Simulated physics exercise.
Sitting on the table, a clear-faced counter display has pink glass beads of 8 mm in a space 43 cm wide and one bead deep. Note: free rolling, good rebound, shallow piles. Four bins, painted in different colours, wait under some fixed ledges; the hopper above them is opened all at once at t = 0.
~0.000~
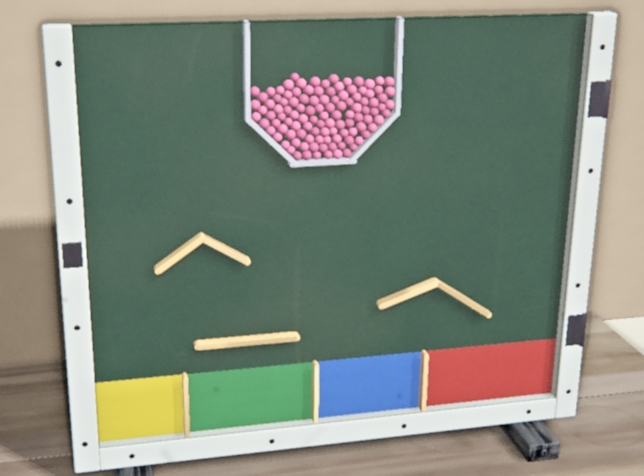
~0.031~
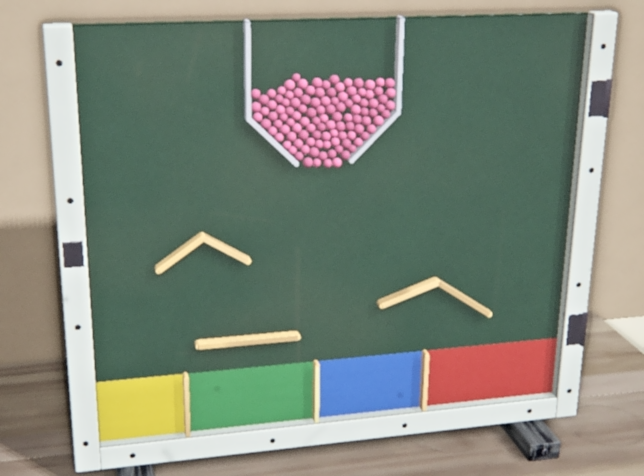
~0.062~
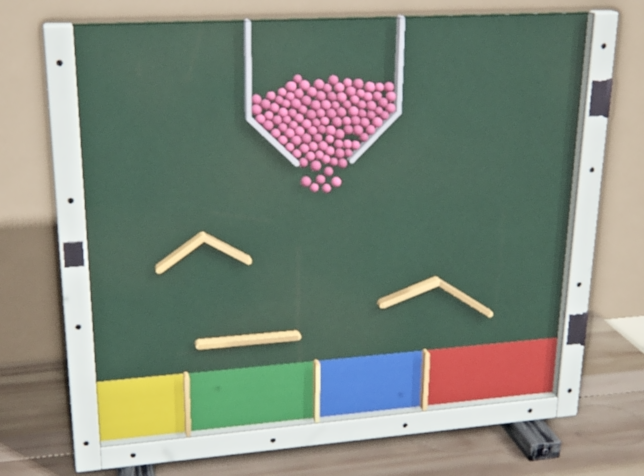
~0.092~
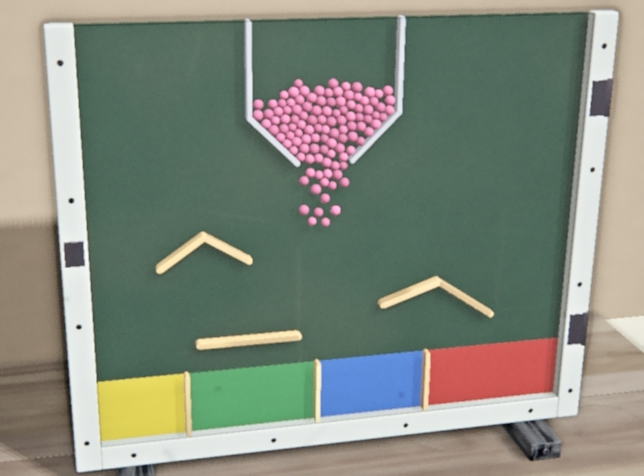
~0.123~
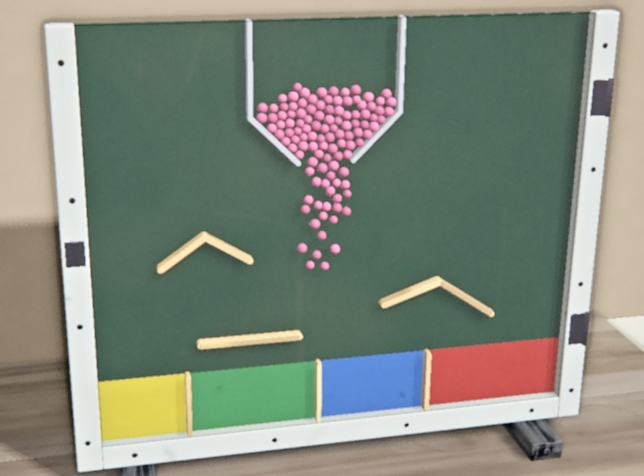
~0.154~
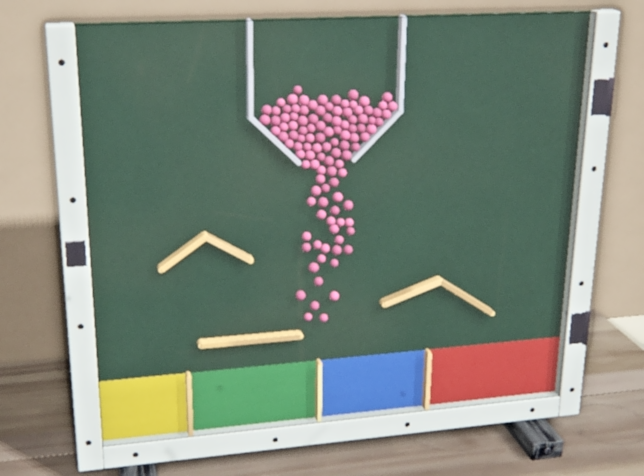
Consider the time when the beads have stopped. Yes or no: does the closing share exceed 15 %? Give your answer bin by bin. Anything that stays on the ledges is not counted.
Green: Yes. Blue: Yes. Yellow: No. Red: No.
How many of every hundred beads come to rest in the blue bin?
Roughly 70 per cent.
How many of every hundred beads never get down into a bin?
0 per cent.
After 0.24 s 55 % have left the hopper; down in the bins, green 5 %, blue 15 %.
After 0.34 s 85 % have left the hopper; down in the bins, green 15 %, blue 35 %.
After 0.55 s 100 % have left the hopper; down in the bins, green 25 %, blue 65 %.
In the end, by 1.8 s, green 20 %, blue 70 %, yellow 5 %, red 0 %.
